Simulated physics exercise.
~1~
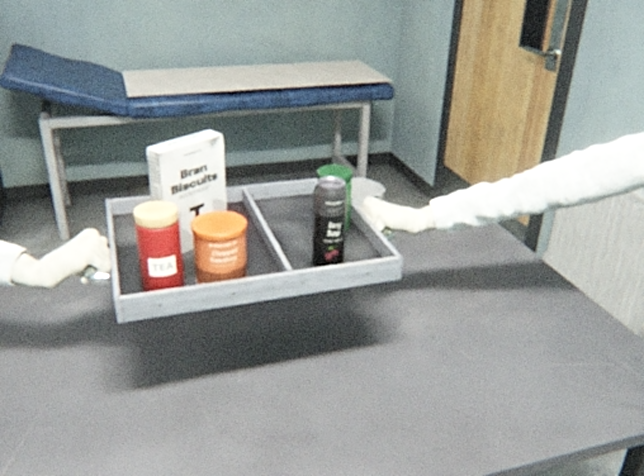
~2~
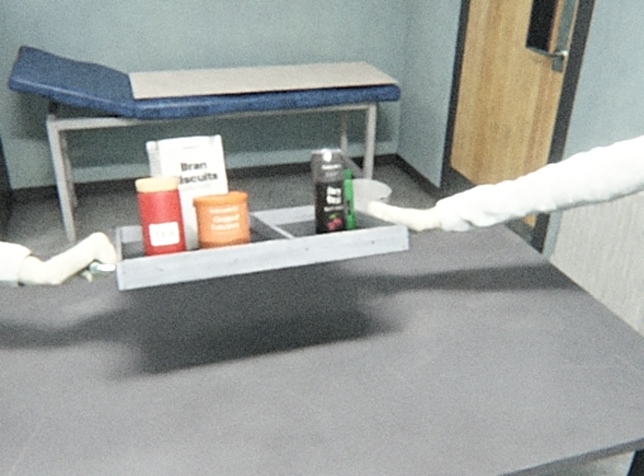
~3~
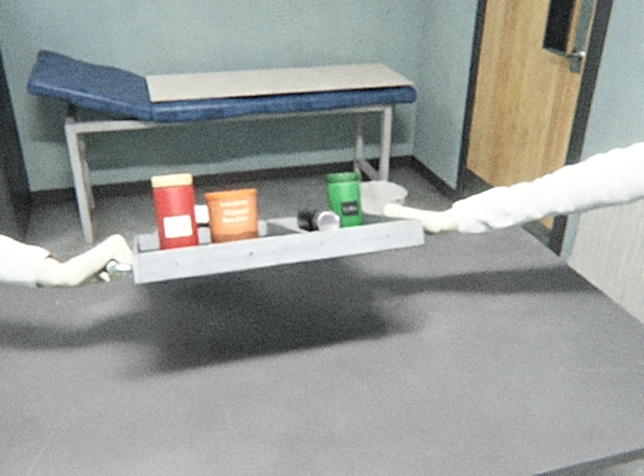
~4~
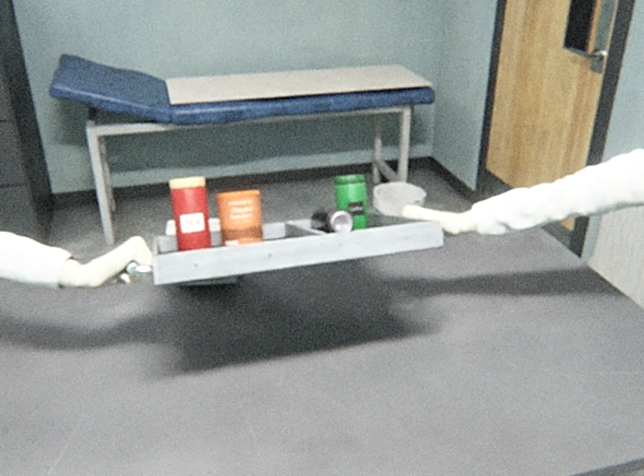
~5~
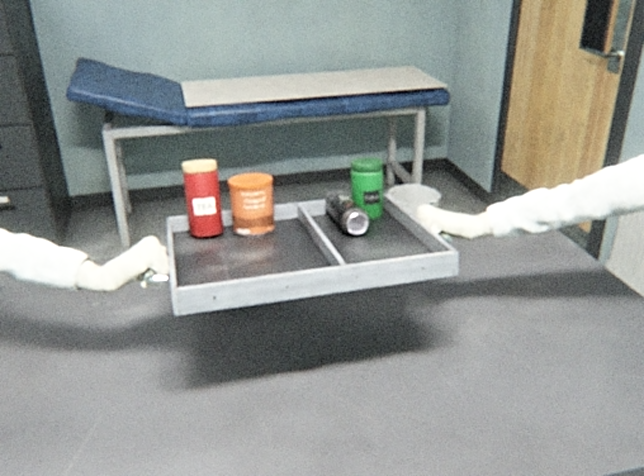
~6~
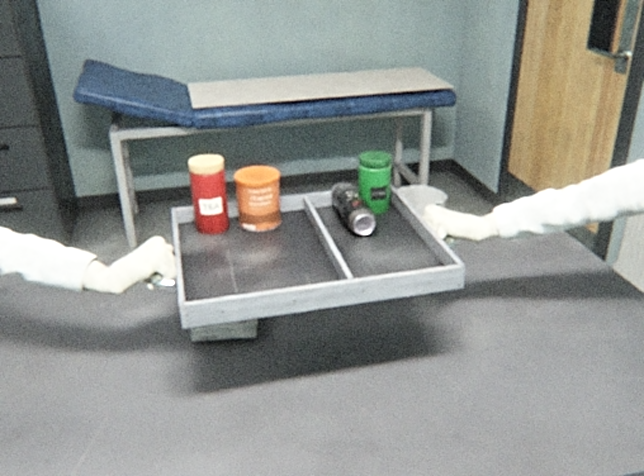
In the video, two hands hold a gray divided tray carrying containers and tip its far edge down; the white packet falls off the far side and the black can topples. The tray levels with the red jar, orange tin and green jar upright near the far edge.
